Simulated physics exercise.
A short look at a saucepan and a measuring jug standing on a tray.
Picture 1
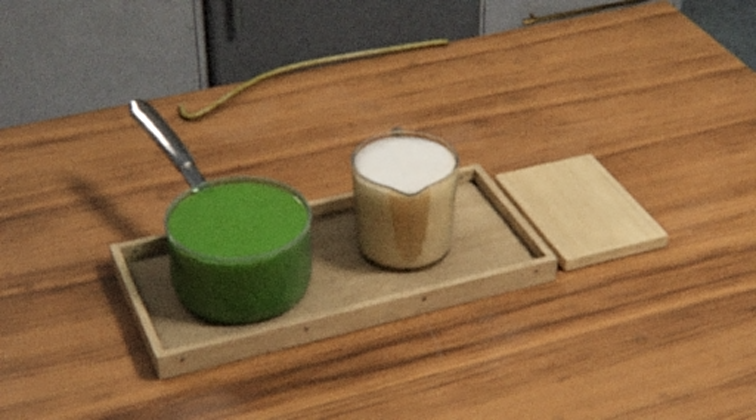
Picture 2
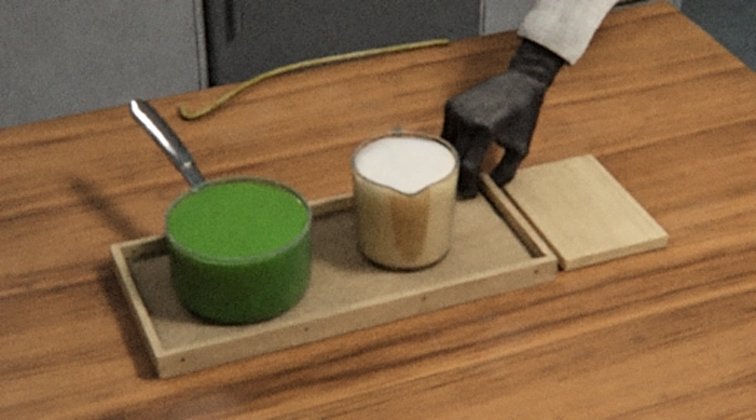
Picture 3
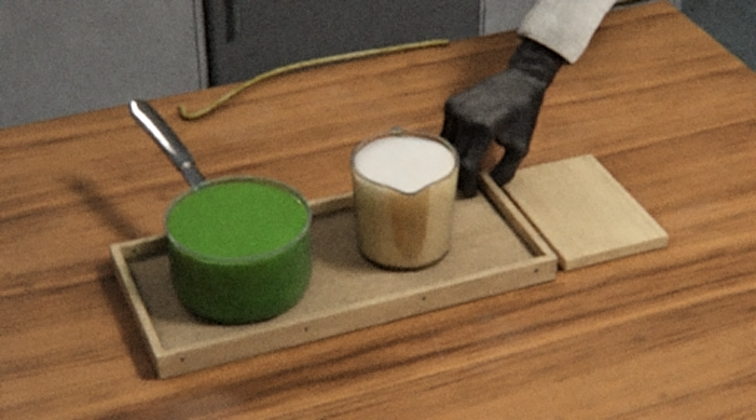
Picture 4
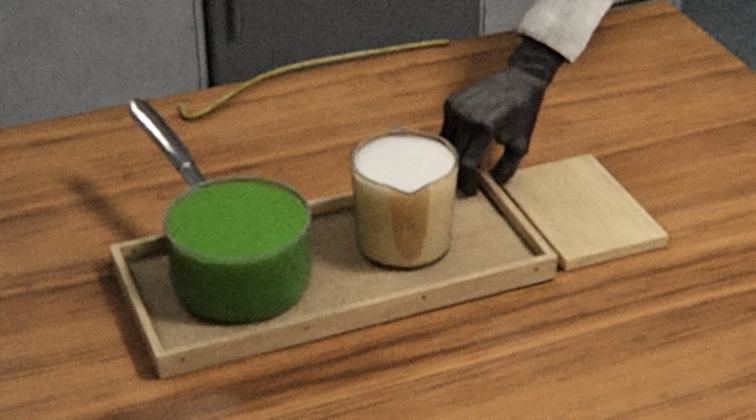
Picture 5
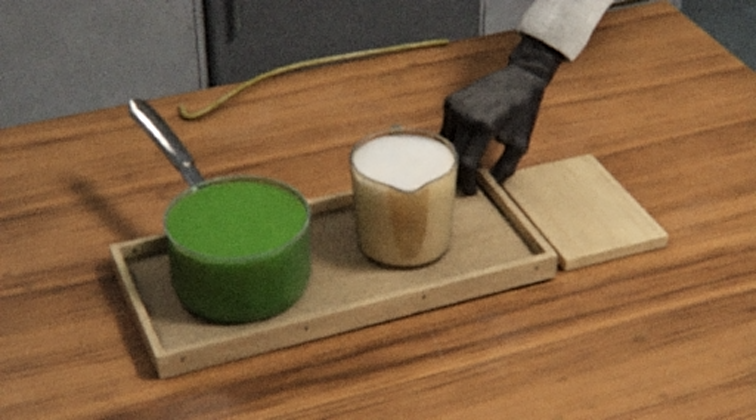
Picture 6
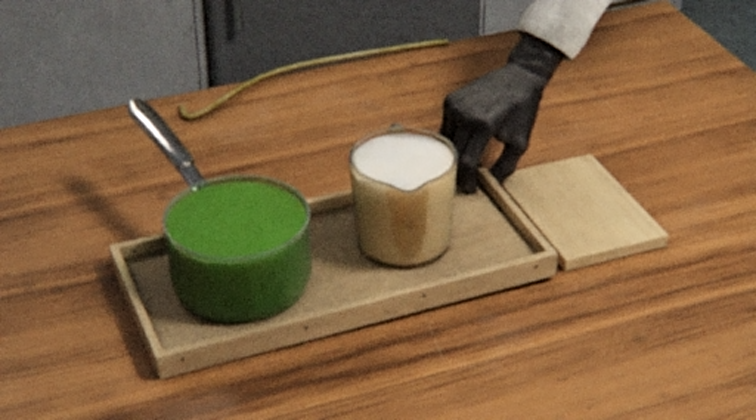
On a wooden table, a dark-gloved hand grasping a tray's right end and barely lifting it, with green-filled saucepan and white-topped jug aboard.
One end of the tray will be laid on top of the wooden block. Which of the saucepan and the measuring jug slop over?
In the end on the left the saucepan: It will not slosh over. On the right the measuring jug: It will not slosh over.
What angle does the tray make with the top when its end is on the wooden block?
I'd guess somewhere around 2 degrees.
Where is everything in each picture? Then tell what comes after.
In the first frame, the tray lies flat; saucepan (240, 249) nearly full; measuring jug (405, 200) nearly full; wooden block (617, 253).
In the second frame, a hand takes the end of the tray; saucepan nearly full, surface at (238, 223); measuring jug nearly full, surface at (405, 164).
In the third frame, slope near 0°; saucepan (240, 249) nearly full; measuring jug (405, 199) nearly full.
In the fourth frame, the tray slopes by about 0°; saucepan nearly full, surface at (238, 222); measuring jug nearly full, surface at (404, 162); wooden block (617, 253).
In the fifth frame, the end is rising; saucepan (240, 248) nearly full; measuring jug (404, 198) nearly full.
In the sixth frame, the end has come up a little; saucepan nearly full, surface at (237, 221); measuring jug nearly full, surface at (403, 161); wooden block (617, 253).
Next, the tray slopes by about 2°; saucepan, its rim is dry; measuring jug, its rim is dry.
After that, the tray slopes by about 3°; saucepan, its rim is dry; measuring jug, its rim is dry.
Finally, the tray slopes by about 2°, resting on the wooden block; saucepan, its rim is dry; measuring jug, its rim is dry.
